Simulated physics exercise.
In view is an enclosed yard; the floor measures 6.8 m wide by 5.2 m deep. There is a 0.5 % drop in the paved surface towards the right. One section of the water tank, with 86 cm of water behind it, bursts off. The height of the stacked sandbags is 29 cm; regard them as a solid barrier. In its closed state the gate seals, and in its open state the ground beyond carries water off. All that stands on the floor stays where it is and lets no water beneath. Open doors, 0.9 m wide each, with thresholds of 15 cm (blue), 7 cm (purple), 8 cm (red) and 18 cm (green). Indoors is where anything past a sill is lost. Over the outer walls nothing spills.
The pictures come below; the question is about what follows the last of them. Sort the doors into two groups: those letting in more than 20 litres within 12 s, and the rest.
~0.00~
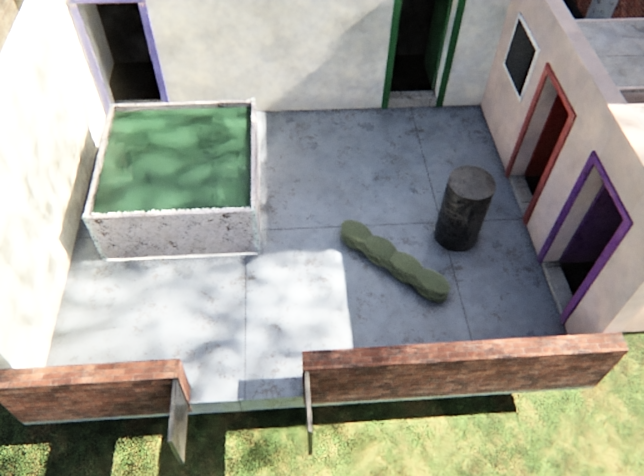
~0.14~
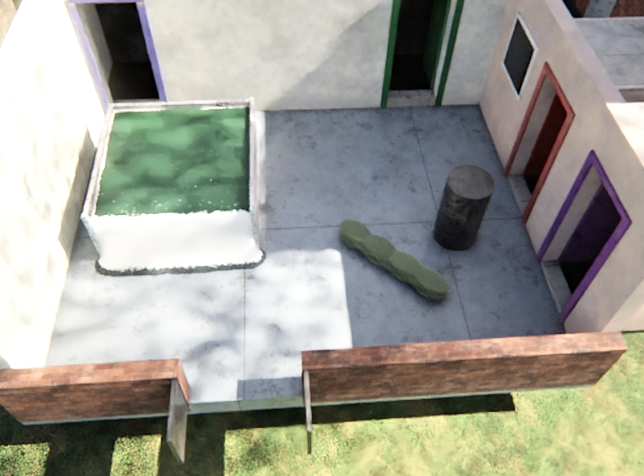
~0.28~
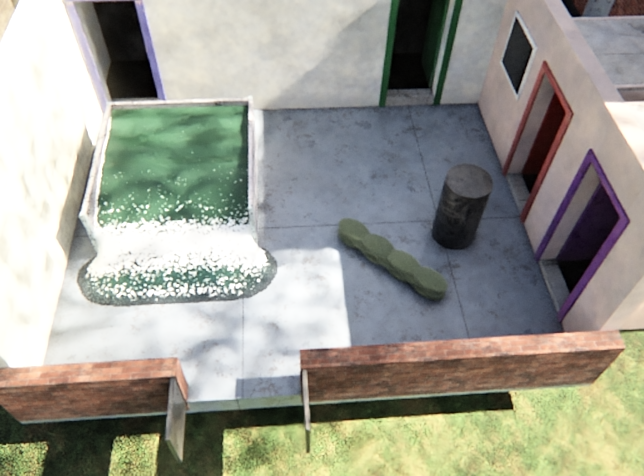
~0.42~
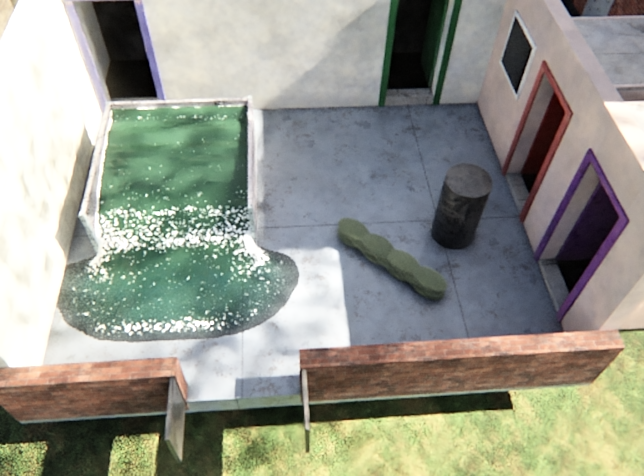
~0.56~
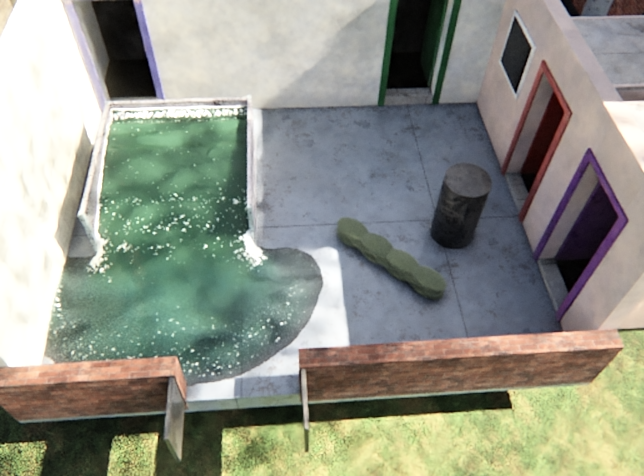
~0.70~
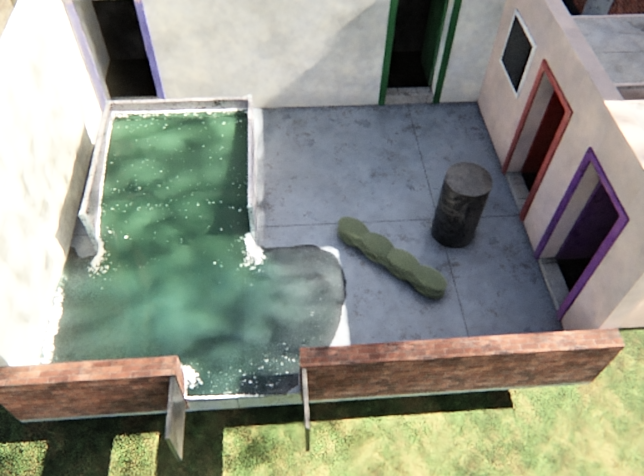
The blue door goes in the first group; the purple door goes in the first group; the red door goes with the rest; the green door goes with the rest.
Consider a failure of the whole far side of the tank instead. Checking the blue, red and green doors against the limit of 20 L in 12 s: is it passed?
For blue, too much; for red, too much; for green, too little.
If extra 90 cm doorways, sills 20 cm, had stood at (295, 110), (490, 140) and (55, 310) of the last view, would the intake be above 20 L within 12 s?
The first one doesn't reach it, the second one doesn't reach it, and the third one exceeds it.
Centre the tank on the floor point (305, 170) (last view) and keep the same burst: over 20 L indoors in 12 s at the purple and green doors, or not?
Purple gets more than that, green gets no more than that.
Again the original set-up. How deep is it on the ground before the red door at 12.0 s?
7.0 cm or so.
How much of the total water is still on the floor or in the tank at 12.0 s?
Close to 54 in a hundred remains.
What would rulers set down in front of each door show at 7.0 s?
Door by door, in cm: Blue reads 10, purple reads 14, red reads 8, green reads 14.
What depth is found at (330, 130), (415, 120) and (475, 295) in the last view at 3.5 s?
First 0 cm, then 0 cm, then 6 cm.
After 1.4 s water covers 30 % of the floor and is deepest (64 cm) near (36, 391); blue door not reached, purple door not reached, red door not reached, green door not reached.
After 2.2 s water covers 35 % of the floor and is deepest (48 cm) near (52, 390); blue door not reached, purple door not reached, red door not reached, green door not reached.
After 3.5 s water covers 45 % of the floor and is deepest (39 cm) near (102, 113); blue door 21 cm at the sill, 7 L in, purple door 14 cm at the sill, 10 L in, red door not reached, green door not reached.
After 7.0 s water covers 85 % of the floor and is deepest (18 cm) near (468, 102); blue door 10 cm at the sill, 67 L in, purple door 14 cm at the sill, 167 L in, red door 8 cm at the sill, 0 L in, green door 14 cm at the sill, 0 L in.
After 12.0 s water covers 95 % of the floor and is deepest (10 cm) near (522, 361); blue door 4 cm at the sill, 67 L in, purple door 11 cm at the sill, 204 L in, red door 7 cm at the sill, 0 L in, green door 7 cm at the sill, 0 L in.
